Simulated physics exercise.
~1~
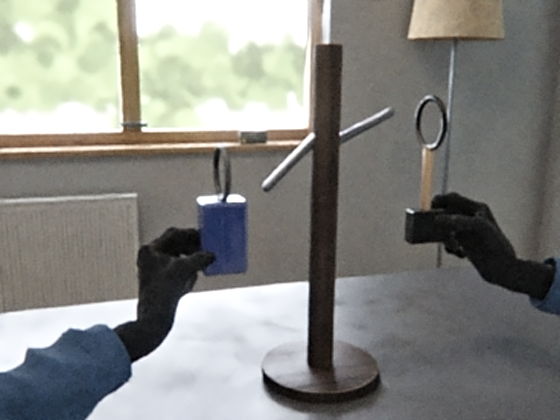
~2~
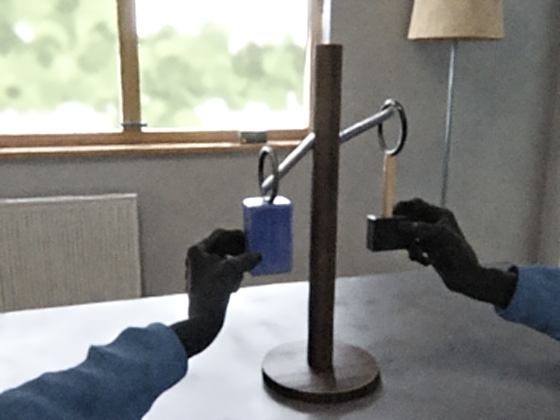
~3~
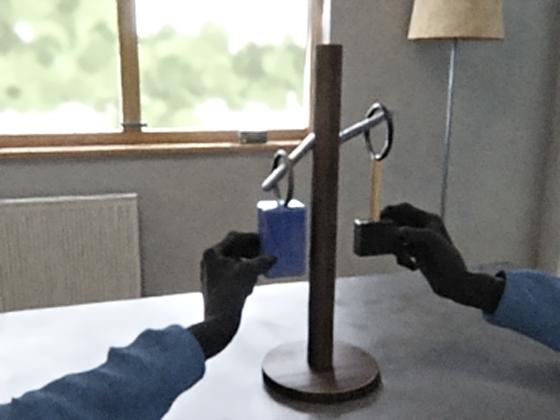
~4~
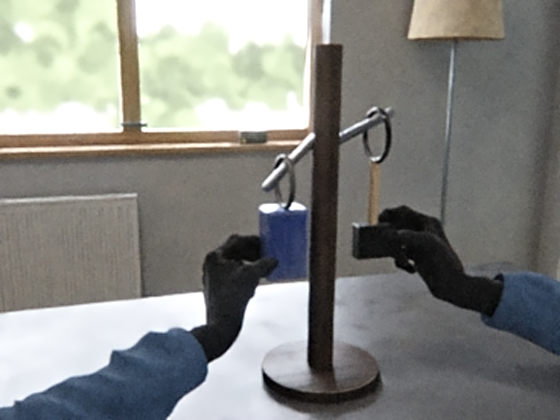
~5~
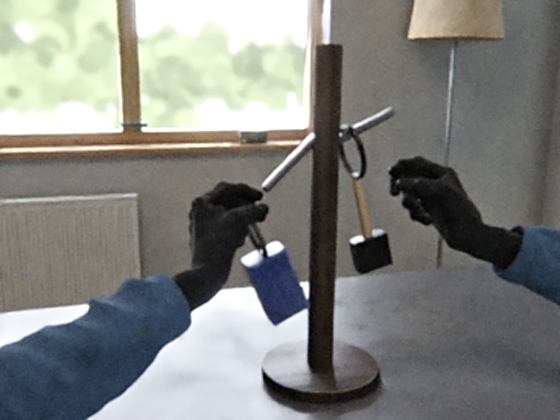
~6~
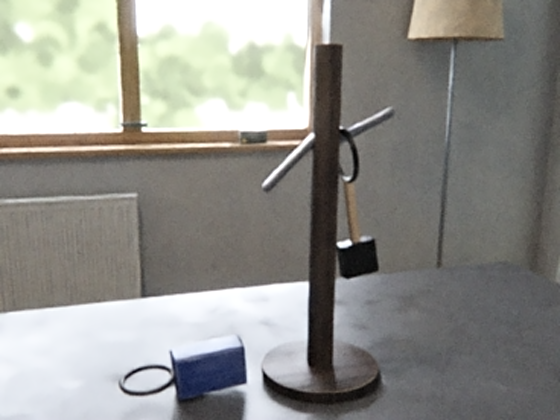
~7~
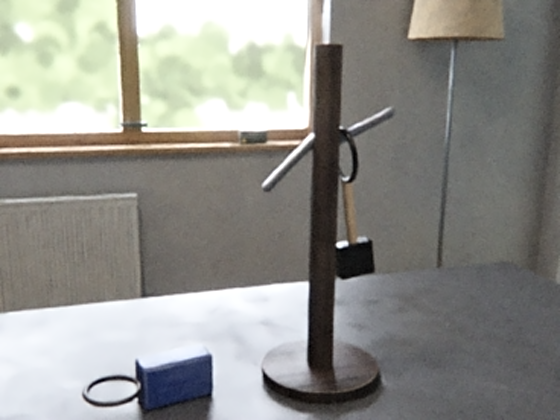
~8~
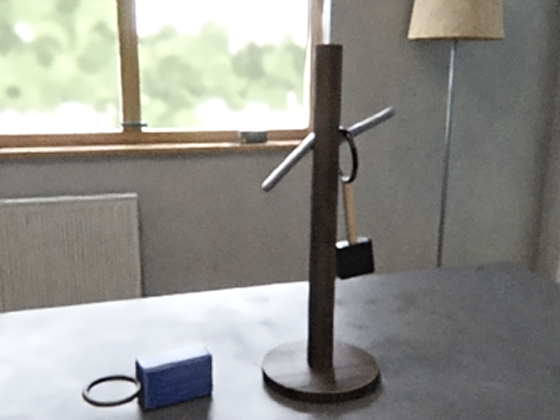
On a table by a window, two gloved hands brought a blue pouch and a black brush to a stand's slanted bar and let go; the brush stayed hanging by its ring, while the pouch slipped off and dropped onto the tabletop.
